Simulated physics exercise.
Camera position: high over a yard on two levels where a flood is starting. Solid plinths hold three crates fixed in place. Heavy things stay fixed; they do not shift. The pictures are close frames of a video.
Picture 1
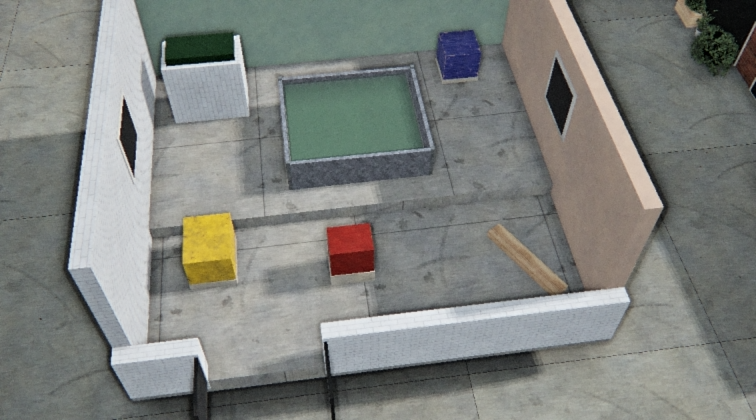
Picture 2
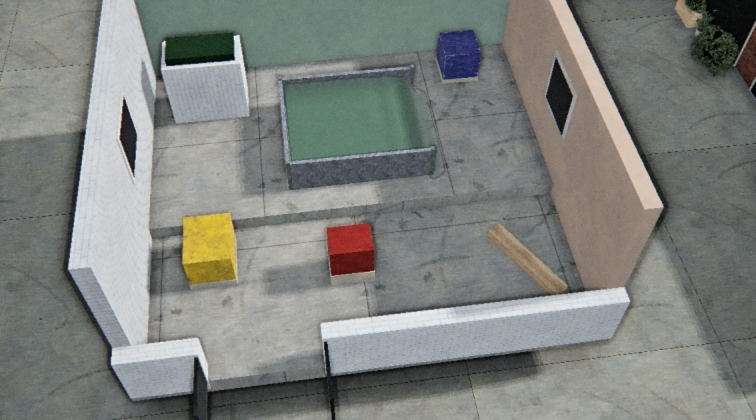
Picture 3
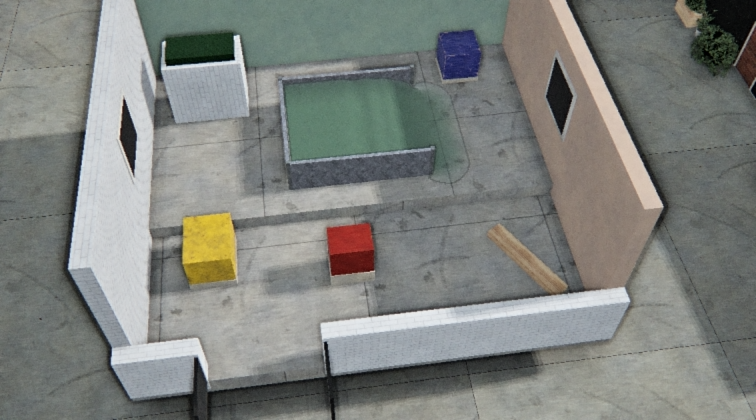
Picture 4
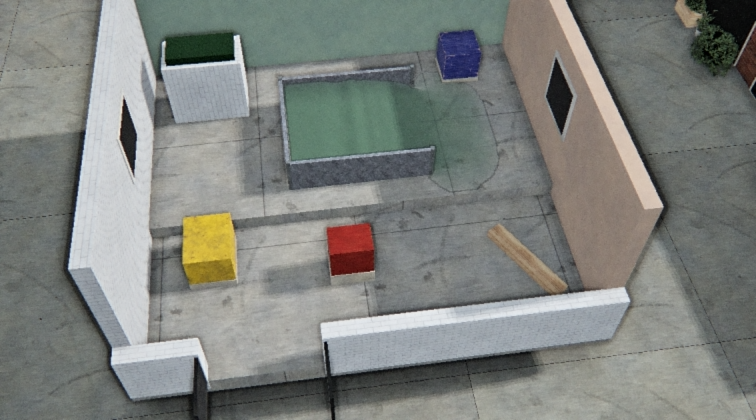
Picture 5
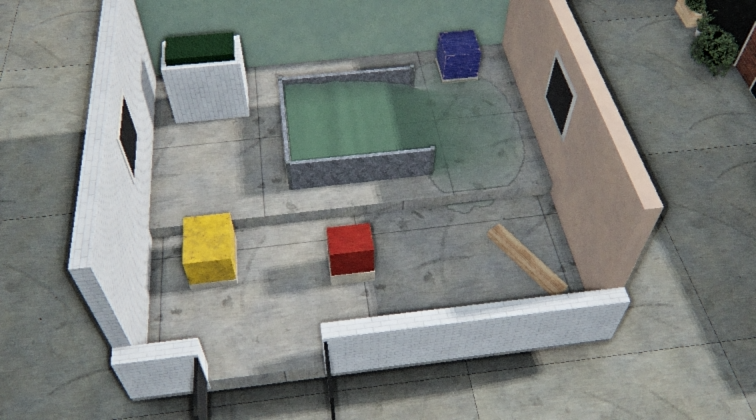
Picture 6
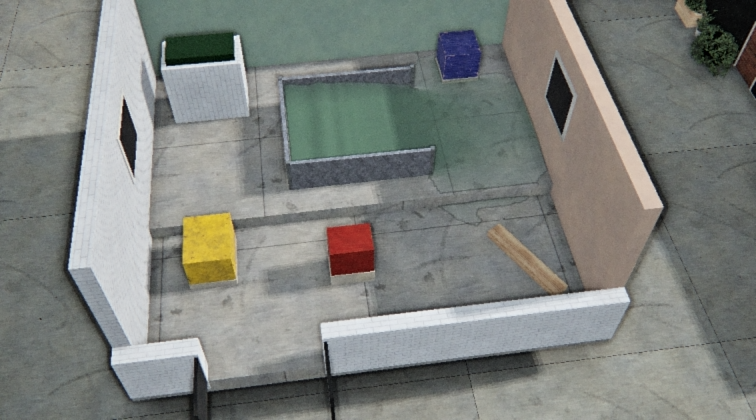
Green water spreads from the right side of a low grey-walled tank in a two-level concrete yard, seen from high above by a still camera. A white bin with a dark green top stands at left and a blue block at upper right, with yellow and red blocks and a wooden plank in front. The tank's right wall disappears, and the water fans out rightward toward the pink wall, thinning across the upper paving.
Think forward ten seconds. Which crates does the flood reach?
As I see it, the red crate never meets the water; the blue crate meets the water; the yellow crate meets the water.
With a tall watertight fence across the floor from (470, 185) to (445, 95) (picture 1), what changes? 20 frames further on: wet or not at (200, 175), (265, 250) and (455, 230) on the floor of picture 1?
First unwetted, then unwetted, then inundated.
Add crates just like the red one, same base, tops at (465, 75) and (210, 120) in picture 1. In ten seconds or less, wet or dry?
Crate one is touched by the flood; crate two avoids the flood.
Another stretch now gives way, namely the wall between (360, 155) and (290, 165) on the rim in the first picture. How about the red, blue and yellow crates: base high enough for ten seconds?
Then the red crate gets flooded, the blue crate is untouched and the yellow crate gets flooded.
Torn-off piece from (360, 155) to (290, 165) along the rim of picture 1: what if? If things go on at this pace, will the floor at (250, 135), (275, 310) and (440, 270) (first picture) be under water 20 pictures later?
Place one: Spared by the leak. Place two: Reached by the flood. Place three: Reached by the flood.
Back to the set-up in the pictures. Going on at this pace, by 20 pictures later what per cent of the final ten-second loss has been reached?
Roughly 0 %.
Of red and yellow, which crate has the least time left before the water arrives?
Answer: The red crate.
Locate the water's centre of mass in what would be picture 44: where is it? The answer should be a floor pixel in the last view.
The water's centre sits above (397, 183).
A moment on, water covers 20 % of the floor; the red crate not reached, the blue crate water round its plinth, the yellow crate not reached.
Next, water covers 25 % of the floor; the red crate not reached, the blue crate water round its plinth, the yellow crate not reached.
Then, water covers 45 % of the floor; the red crate not reached, the blue crate water round its plinth, the yellow crate not reached.
Later, water covers 80 % of the floor; the red crate water round its plinth, the blue crate water round its plinth, the yellow crate water round its plinth.
In the end, water covers 90 % of the floor; the red crate stayed above the water, the blue crate was topped, the yellow crate was topped.
